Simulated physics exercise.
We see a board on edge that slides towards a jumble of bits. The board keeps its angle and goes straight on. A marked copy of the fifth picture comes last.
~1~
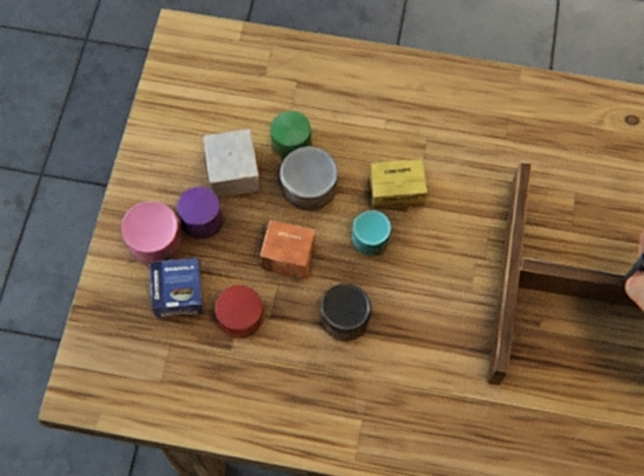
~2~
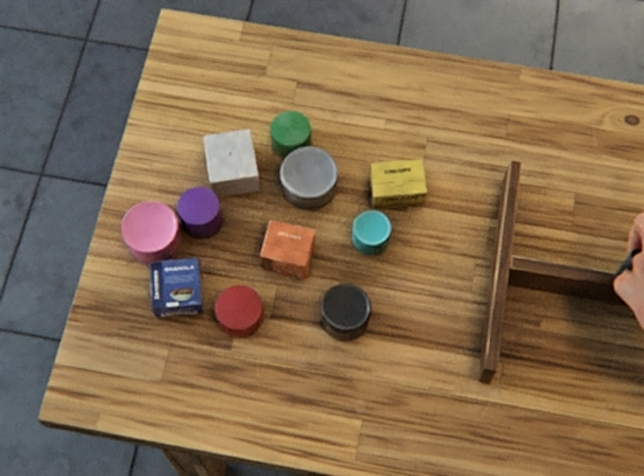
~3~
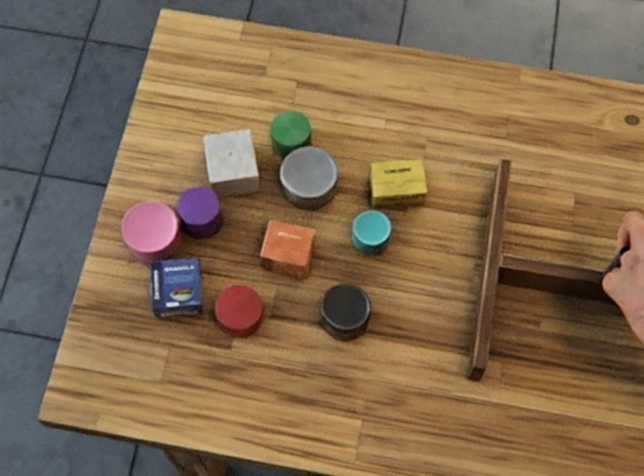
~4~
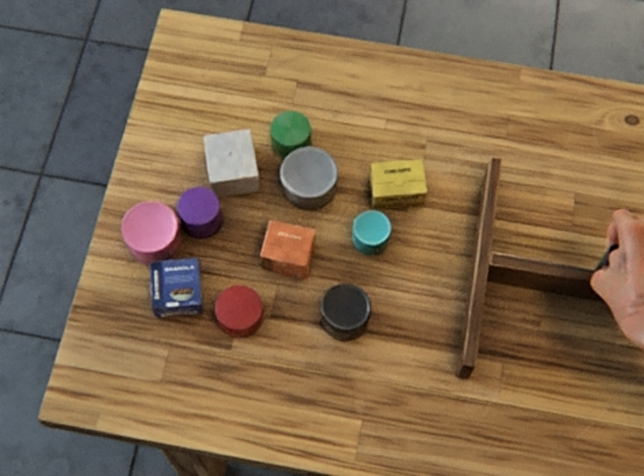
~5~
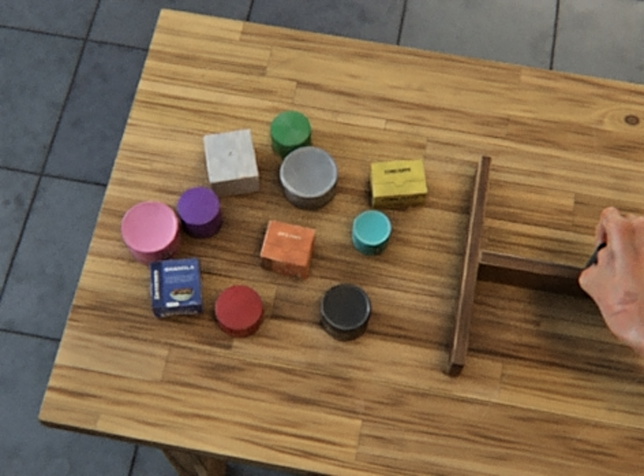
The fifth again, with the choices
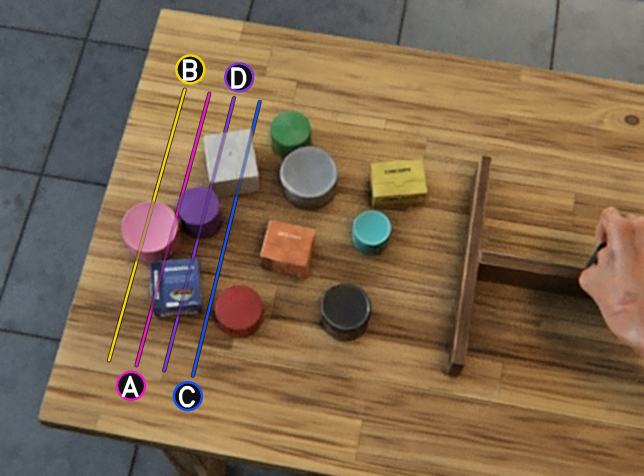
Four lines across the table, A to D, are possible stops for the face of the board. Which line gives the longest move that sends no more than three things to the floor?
Stop at A.
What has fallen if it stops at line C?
It is the white block.
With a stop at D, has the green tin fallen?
No.
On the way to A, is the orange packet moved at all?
Yes.
On the marked copy, A at (175, 222); B at (149, 217); C at (228, 231); D at (201, 226).
Taking A. A third of the way, board (364, 236); black jar (320, 308); yellow box (344, 174).
Two thirds of the way, board (257, 218); white block (137, 146); pink jar (147, 234).
When it is over, board (175, 204); white block over the edge; grey tub over the edge; two fallen.
As for the rest, B drops five; C is within the limit but short; D is within the limit but short.
